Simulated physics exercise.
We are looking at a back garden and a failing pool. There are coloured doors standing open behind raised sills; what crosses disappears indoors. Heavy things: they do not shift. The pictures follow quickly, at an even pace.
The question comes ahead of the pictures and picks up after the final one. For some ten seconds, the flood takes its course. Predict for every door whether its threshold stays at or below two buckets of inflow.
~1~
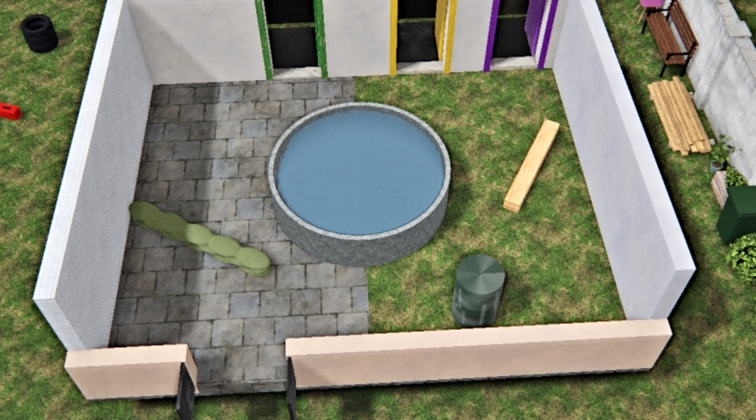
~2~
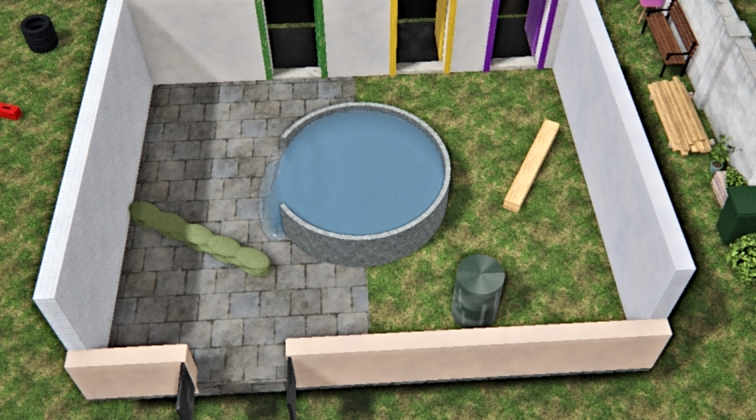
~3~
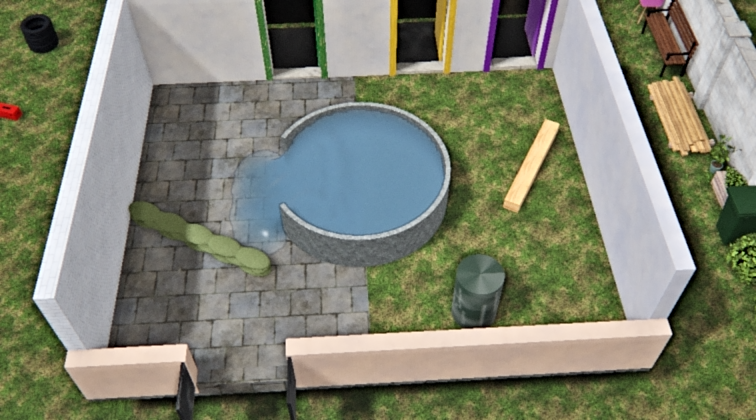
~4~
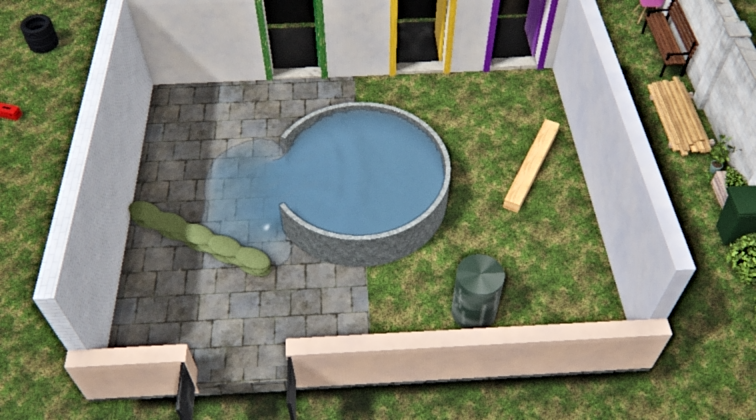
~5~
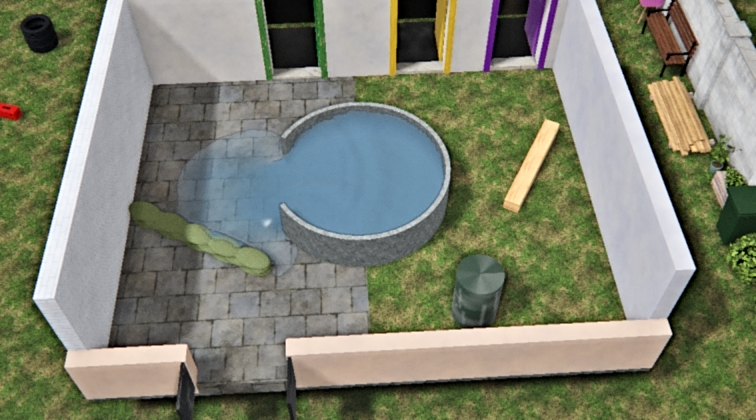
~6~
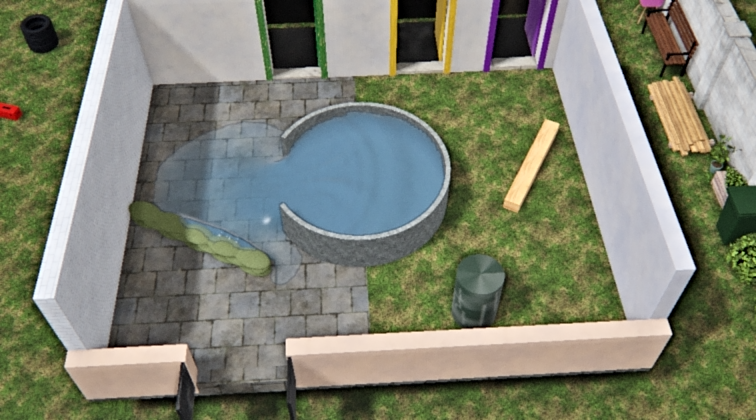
Outcome: The yellow door breaks the limit; the green door breaks the limit; the purple door breaks the limit.
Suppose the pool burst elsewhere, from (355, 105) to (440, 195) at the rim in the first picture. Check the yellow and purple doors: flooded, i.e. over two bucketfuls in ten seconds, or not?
As it plays out, the yellow door rises above and the purple door rises above.
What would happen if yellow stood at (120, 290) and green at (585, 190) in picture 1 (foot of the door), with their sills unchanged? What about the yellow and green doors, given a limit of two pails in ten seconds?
I'd expect the yellow door remains short of it, and the green door remains short of it too.
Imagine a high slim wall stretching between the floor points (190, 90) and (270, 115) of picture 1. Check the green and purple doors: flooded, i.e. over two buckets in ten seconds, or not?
In that case the green door tops the limit and the purple door stays short.
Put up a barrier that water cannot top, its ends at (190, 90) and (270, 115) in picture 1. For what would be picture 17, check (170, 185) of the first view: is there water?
There: Covered.
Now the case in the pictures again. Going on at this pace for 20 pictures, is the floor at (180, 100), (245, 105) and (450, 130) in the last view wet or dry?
Point 1: Drenched; point 2: Drenched; point 3: Not wet.
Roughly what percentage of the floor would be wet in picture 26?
45 %, roughly.
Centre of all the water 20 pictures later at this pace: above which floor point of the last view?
Centre of the water: Near (274, 173).
A moment on, water covers 20 % of the floor; the yellow door not reached, the green door not reached, the purple door not reached.
Next, water covers 30 % of the floor; the yellow door not reached, the green door not reached, the purple door not reached.
Then, water covers 45 % of the floor; the yellow door not reached, the green door under two buckets in, the purple door not reached.
Later, water covers 70 % of the floor; the yellow door under two buckets in, the green door over two buckets in, the purple door wet at the sill, nothing in.
In the end, water covers 90 % of the floor; the yellow door over two buckets in, the green door far over two buckets in, the purple door over two buckets in.
